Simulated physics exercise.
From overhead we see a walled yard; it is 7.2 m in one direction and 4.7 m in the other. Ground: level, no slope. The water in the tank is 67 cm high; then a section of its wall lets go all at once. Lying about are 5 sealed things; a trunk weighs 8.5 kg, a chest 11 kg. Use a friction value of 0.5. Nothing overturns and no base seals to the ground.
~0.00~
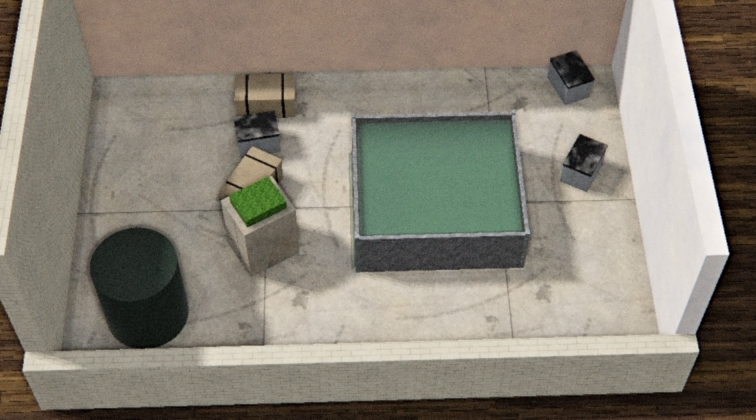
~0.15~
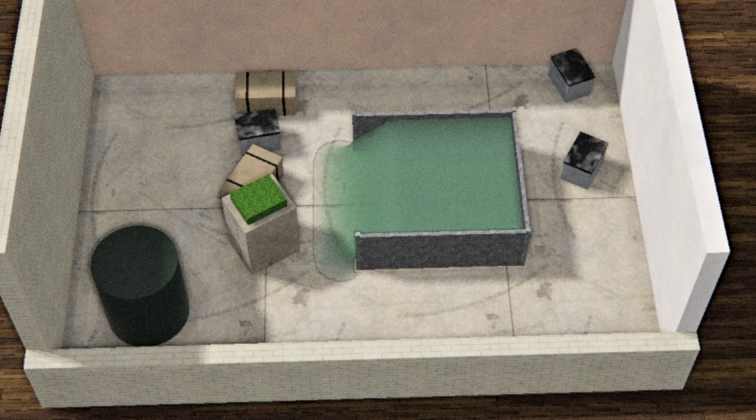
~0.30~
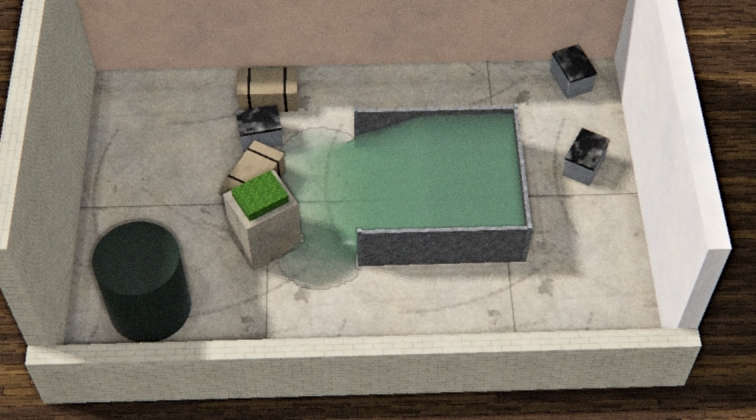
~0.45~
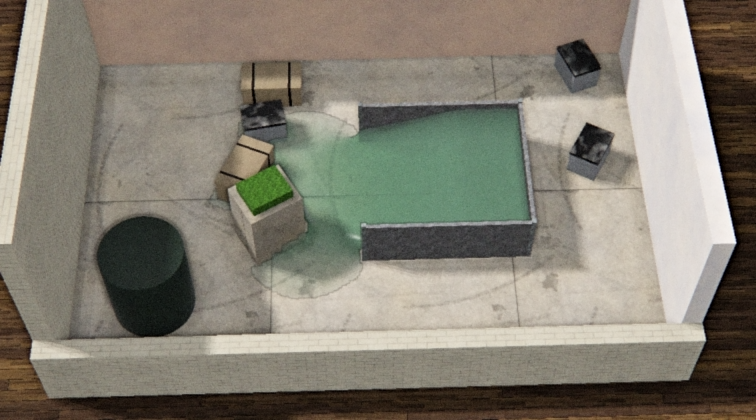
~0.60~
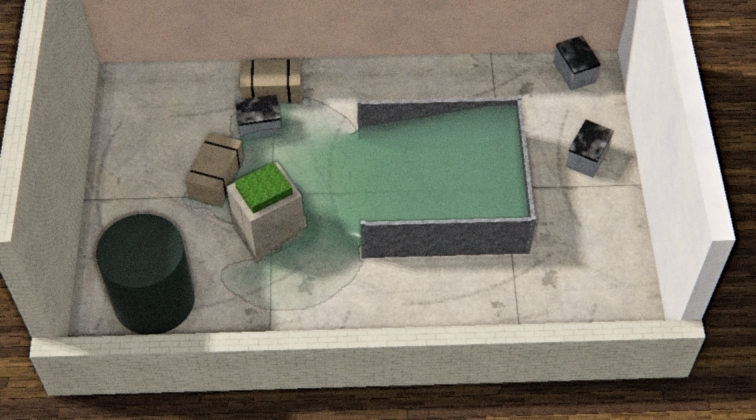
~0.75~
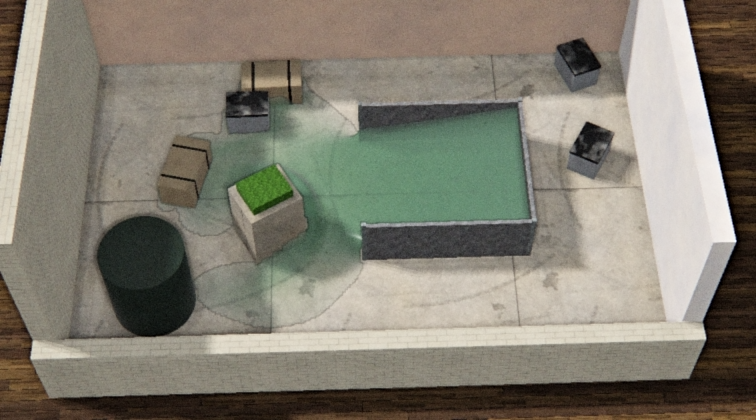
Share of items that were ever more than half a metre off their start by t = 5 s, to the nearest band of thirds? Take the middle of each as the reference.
A third to two thirds of them.
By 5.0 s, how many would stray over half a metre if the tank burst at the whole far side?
The answer then is 4.
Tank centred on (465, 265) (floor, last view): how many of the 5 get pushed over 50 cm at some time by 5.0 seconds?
The count would be 3.
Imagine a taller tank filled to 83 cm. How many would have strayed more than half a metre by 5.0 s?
The count would be 3.
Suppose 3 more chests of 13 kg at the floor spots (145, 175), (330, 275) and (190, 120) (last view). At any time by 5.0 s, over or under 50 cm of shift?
Note, in sequence: Over threshold; over threshold; over threshold.
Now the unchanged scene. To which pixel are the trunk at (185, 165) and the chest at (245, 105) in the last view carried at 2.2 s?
Somewhere around (95, 161) and (113, 57).
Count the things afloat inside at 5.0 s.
Total: 2.
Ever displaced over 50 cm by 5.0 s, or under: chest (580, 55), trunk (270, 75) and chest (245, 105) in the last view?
Within the mark, beyond the mark, beyond the mark.
After 1.1 s 2 of 5 are over 50 cm from their spots; 0 afloat.
After 2.2 s 2 of 5 are over 50 cm from their spots; 3 afloat.
After 3.5 s 3 of 5 are over 50 cm from their spots; 3 afloat.
After 5.0 s 3 of 5 are over 50 cm from their spots, and 3 have been at some point; 2 afloat.
